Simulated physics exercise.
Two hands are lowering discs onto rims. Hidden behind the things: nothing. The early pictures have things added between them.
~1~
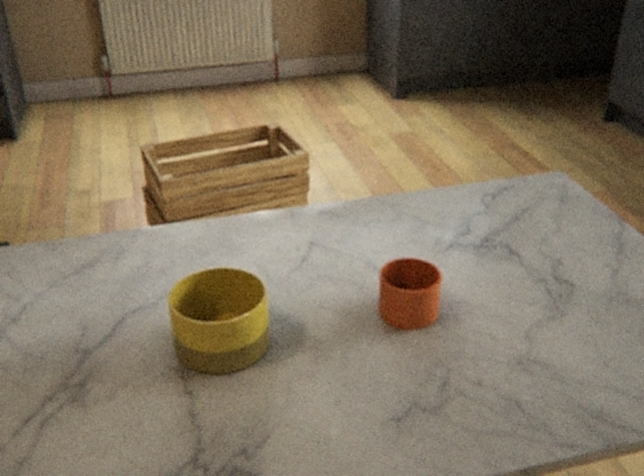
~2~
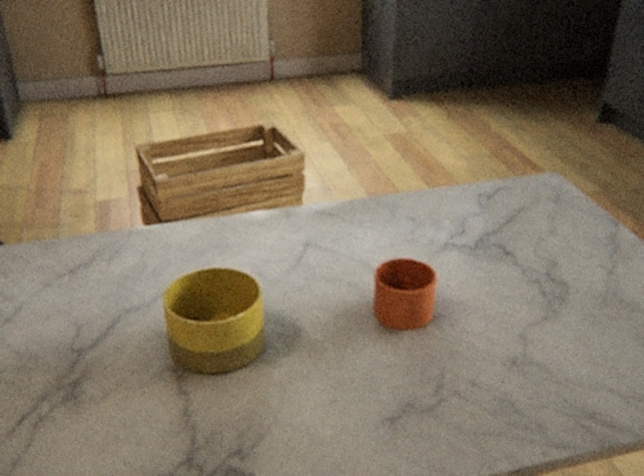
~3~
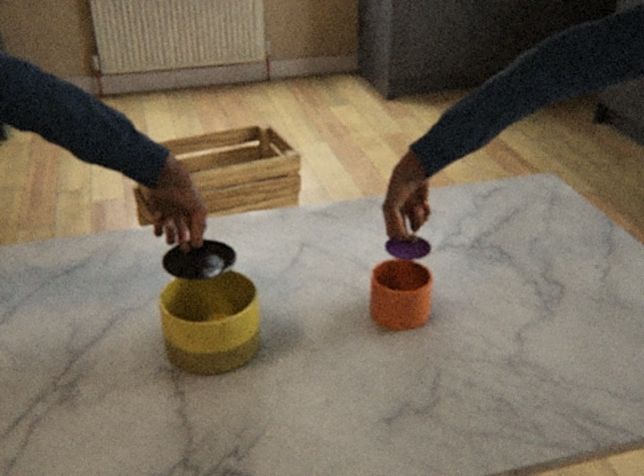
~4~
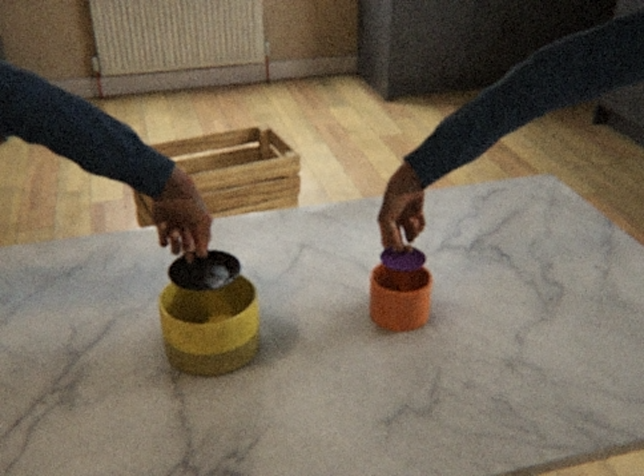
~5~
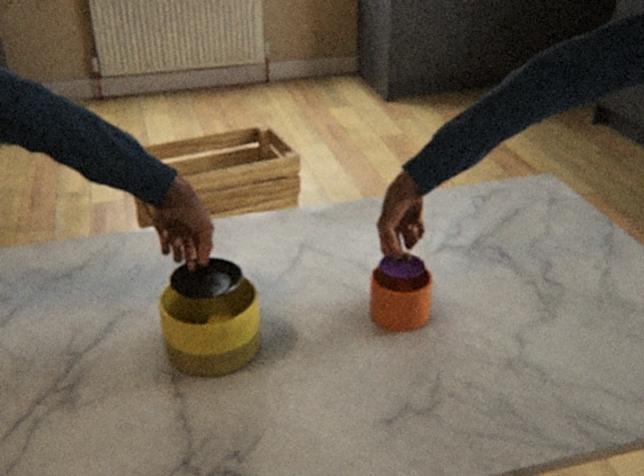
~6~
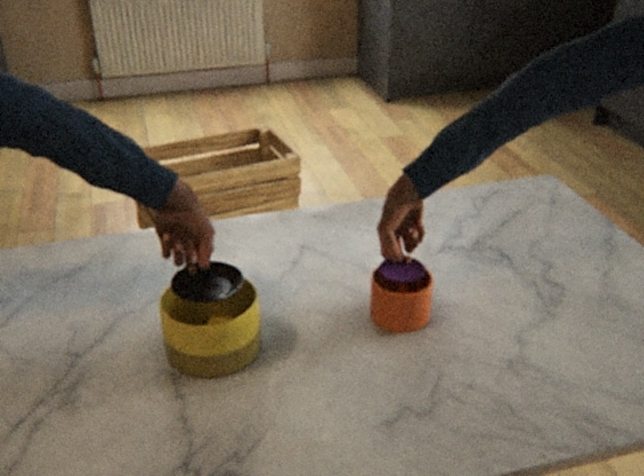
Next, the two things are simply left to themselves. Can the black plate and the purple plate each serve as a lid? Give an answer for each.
My prediction: The black plate ends below. The purple plate ends below.
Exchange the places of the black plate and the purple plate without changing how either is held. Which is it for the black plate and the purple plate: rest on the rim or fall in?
Swapped, the black plate is held up and the purple plate slides in.
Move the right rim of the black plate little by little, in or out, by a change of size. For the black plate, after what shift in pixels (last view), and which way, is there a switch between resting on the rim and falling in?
Move it right by close to 12 pixels and it flips.
Then, 0.16 s past the last view, black plate in the air near (211, 322); purple plate in the air near (400, 306).
Then, 0.22 s past the last view, black plate come down near (213, 337); purple plate come down near (400, 307).
Finally, the black plate falls in, near (213, 340); the purple plate falls in, near (400, 310).
